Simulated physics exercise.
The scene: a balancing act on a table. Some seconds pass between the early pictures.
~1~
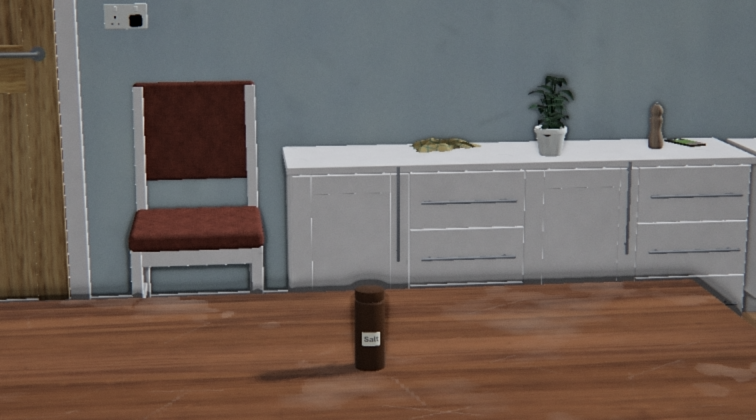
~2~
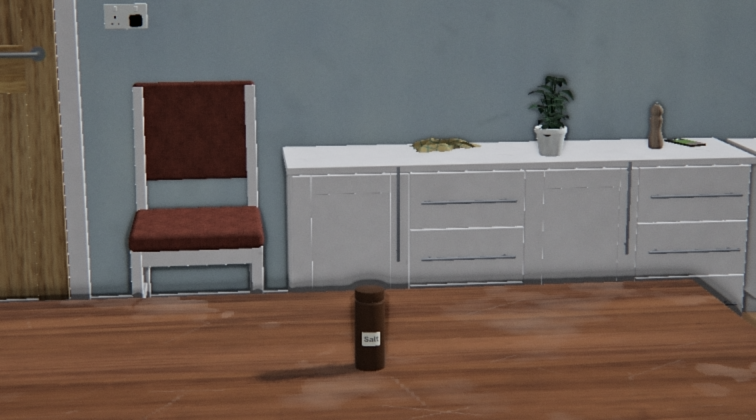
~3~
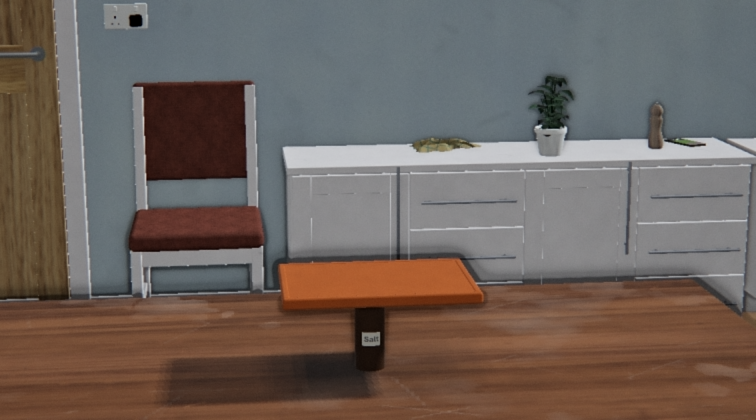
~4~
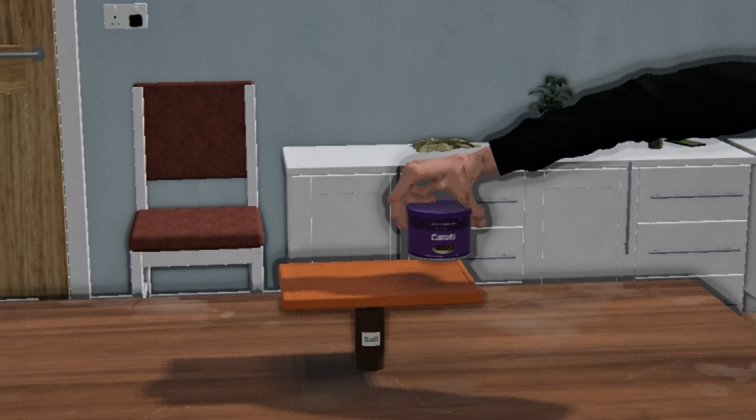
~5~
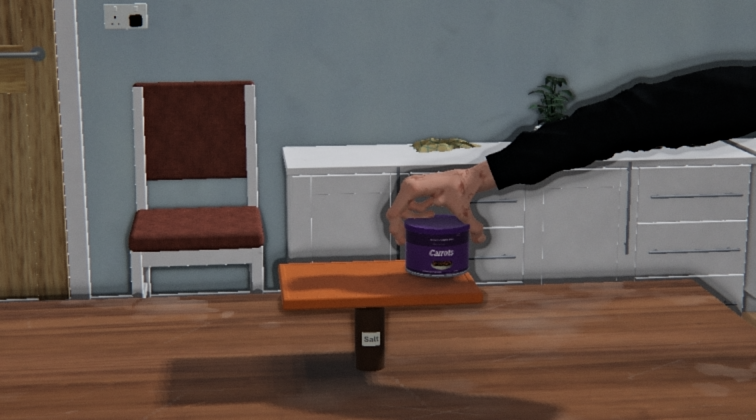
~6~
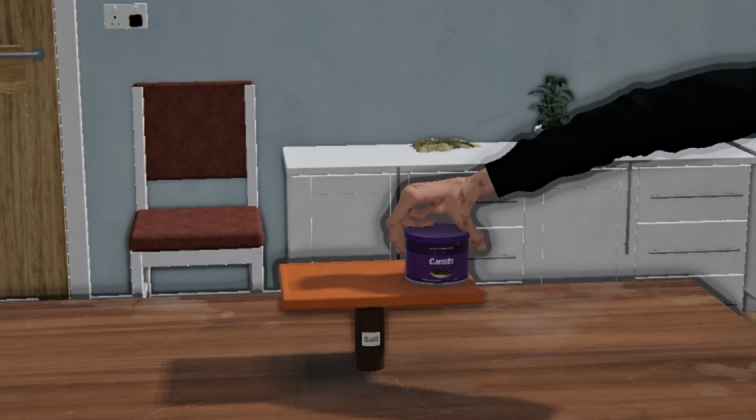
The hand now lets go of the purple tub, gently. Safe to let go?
In the end the stack gives way.
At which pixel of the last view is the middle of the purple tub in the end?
At about (526, 338).
Then, 0.40 s after the last picture, purple tub now fallen; orange lid tipped 52° from how it was.
Then, 0.60 s after the last picture, orange lid now fallen; brown shaker tipped 32° from how it was.
Then, 0.80 s after the last picture, brown shaker now fallen.
At rest, fallen, orange lid, purple tub and brown shaker. Seen from the same camera at the end, purple tub near (526, 338). The stack loses its balance.
